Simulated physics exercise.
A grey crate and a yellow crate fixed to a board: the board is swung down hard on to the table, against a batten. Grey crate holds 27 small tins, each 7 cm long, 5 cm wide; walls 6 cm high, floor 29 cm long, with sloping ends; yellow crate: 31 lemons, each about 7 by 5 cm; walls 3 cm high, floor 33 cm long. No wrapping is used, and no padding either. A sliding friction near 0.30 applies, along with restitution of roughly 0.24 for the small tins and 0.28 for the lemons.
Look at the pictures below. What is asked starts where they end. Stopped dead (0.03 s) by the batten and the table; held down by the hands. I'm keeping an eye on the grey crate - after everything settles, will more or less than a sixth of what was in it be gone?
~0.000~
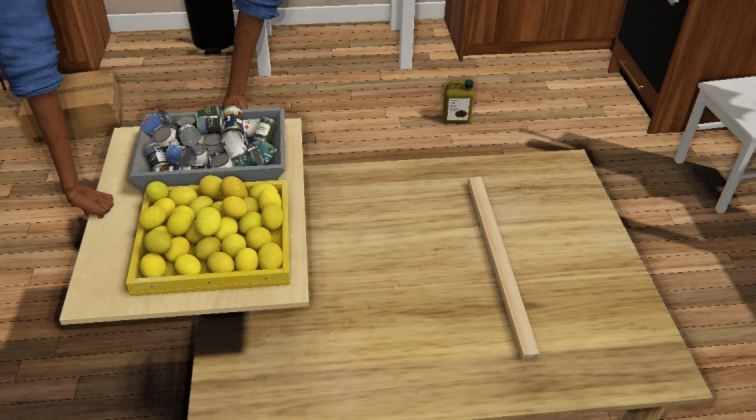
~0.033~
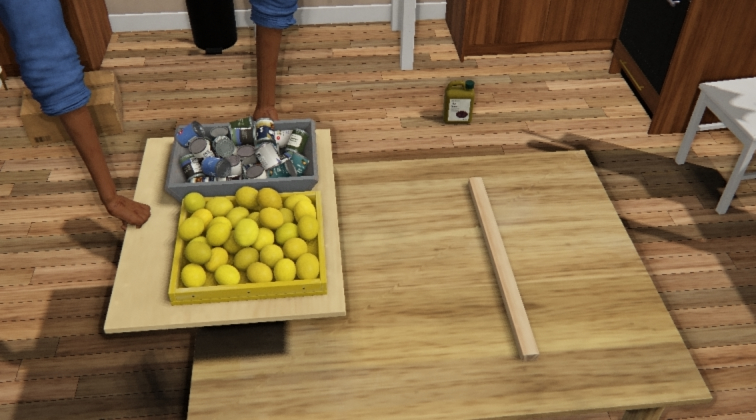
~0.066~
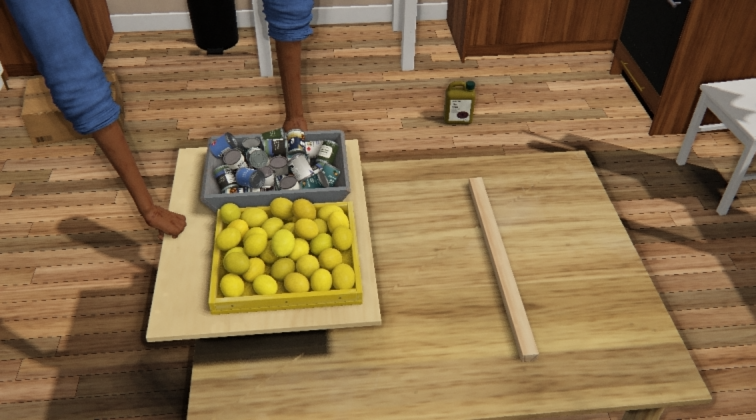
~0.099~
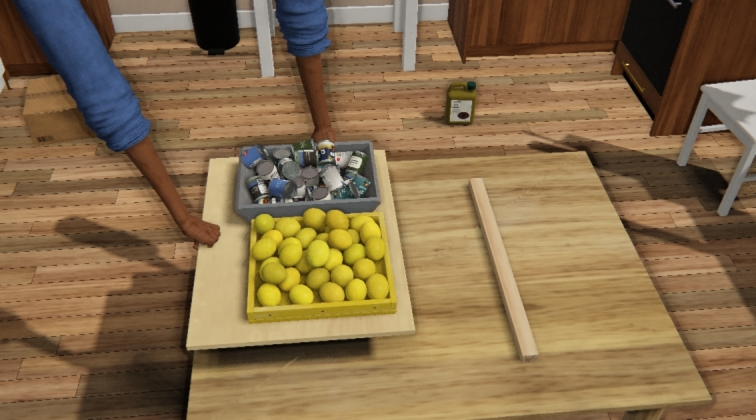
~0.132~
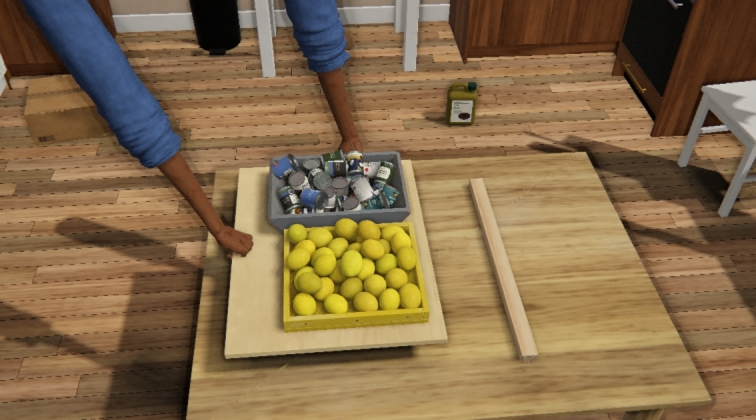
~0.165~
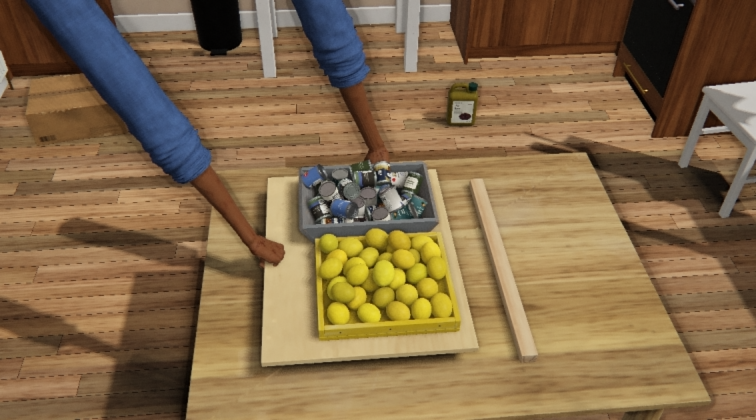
It will be more than a sixth.
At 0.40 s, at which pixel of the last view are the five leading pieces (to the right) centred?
Pixel (505, 240), give or take.
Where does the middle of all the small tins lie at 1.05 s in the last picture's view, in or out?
Centre: Around (431, 213) px.
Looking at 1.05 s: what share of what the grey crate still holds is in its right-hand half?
About 80 per cent.
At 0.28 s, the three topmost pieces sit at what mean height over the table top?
About 18 cm up, on average.
After 0.20 s, the board stops.
After 0.28 s, 0 of 27 out of the grey crate and 1 of 31 out of the yellow crate.
After 0.40 s, 3 of 27 out of the grey crate and 4 of 31 out of the yellow crate.
After 0.62 s, 7 of 27 out of the grey crate and 5 of 31 out of the yellow crate.
Final count (at 1.05 s), 7 of 27 out of the grey crate and 5 of 31 out of the yellow crate. Asked share, 7 of 27, 26 per cent.
